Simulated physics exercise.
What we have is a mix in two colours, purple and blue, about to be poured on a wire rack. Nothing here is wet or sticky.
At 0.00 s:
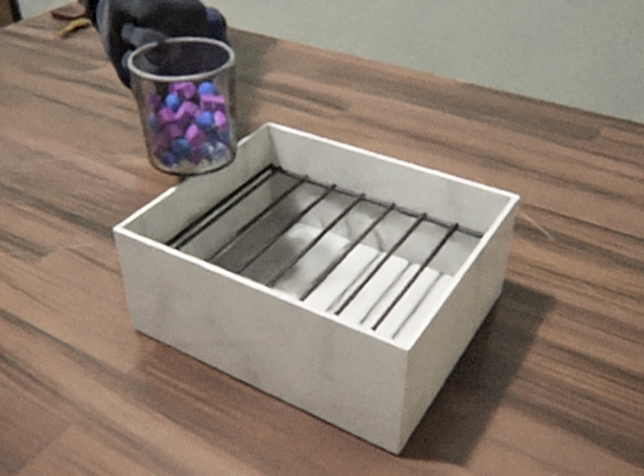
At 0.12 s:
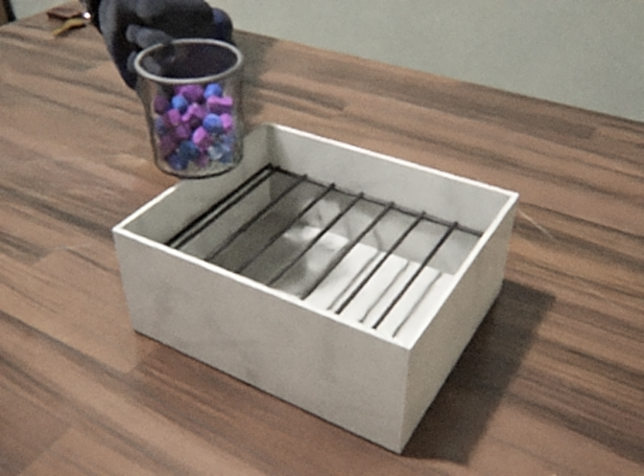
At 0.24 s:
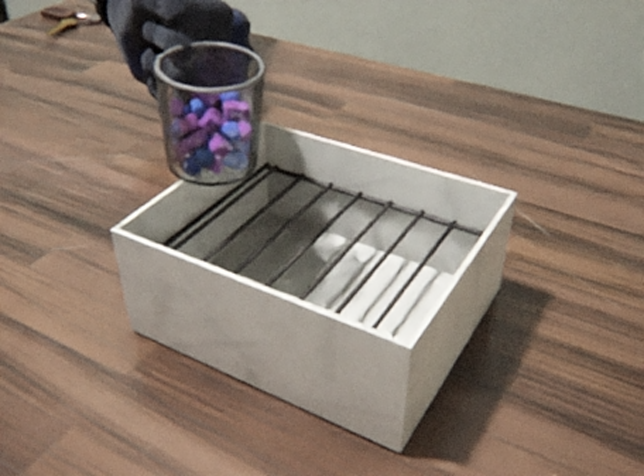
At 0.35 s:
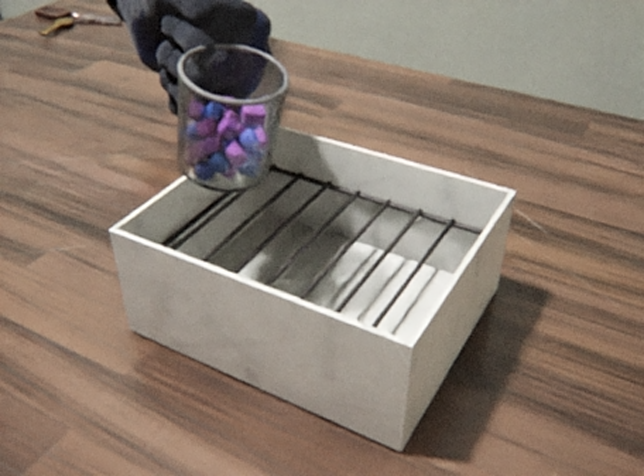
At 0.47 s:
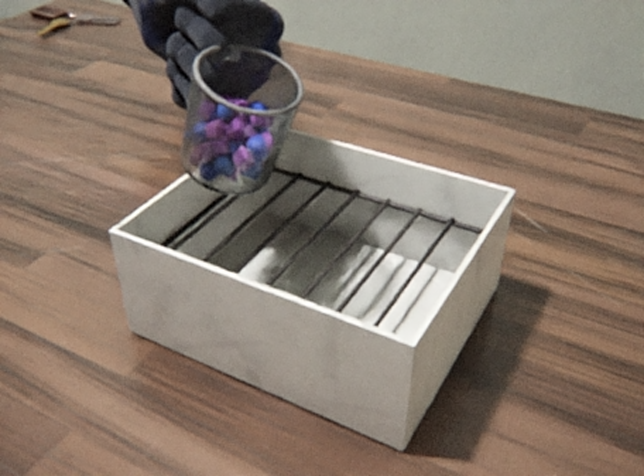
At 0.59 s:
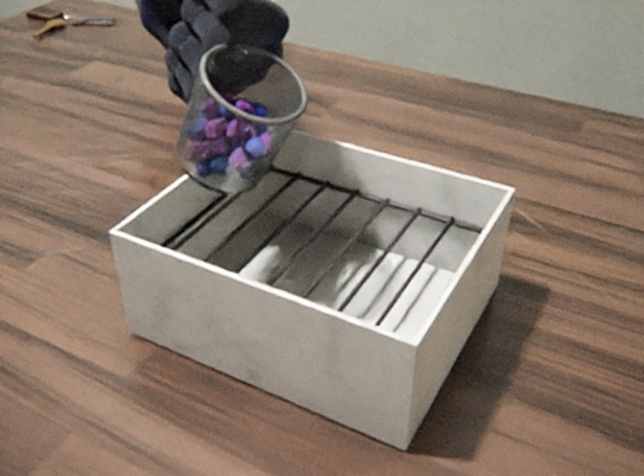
Above a wire rack, a gloved hand moves a clear cup right and tilts it.
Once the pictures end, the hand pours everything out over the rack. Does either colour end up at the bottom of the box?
The purple pieces fall between the wires; the blue pieces fall between the wires.
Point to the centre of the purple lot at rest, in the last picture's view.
Near (318, 293).
After 1.09 s, purple ones, the whole lot in the cup; blue ones, the whole lot in the cup.
After 1.63 s, purple ones, all but a few in the cup, only a few on or over the wires; blue ones, the whole lot in the cup.
After 2.26 s, purple ones, only a few on or over the wires, all but a few under the rack; blue ones, a little on or over the wires, the bulk under the rack.
In the end (2.9 s), purple ones, the whole lot under the rack; blue ones, the whole lot under the rack.
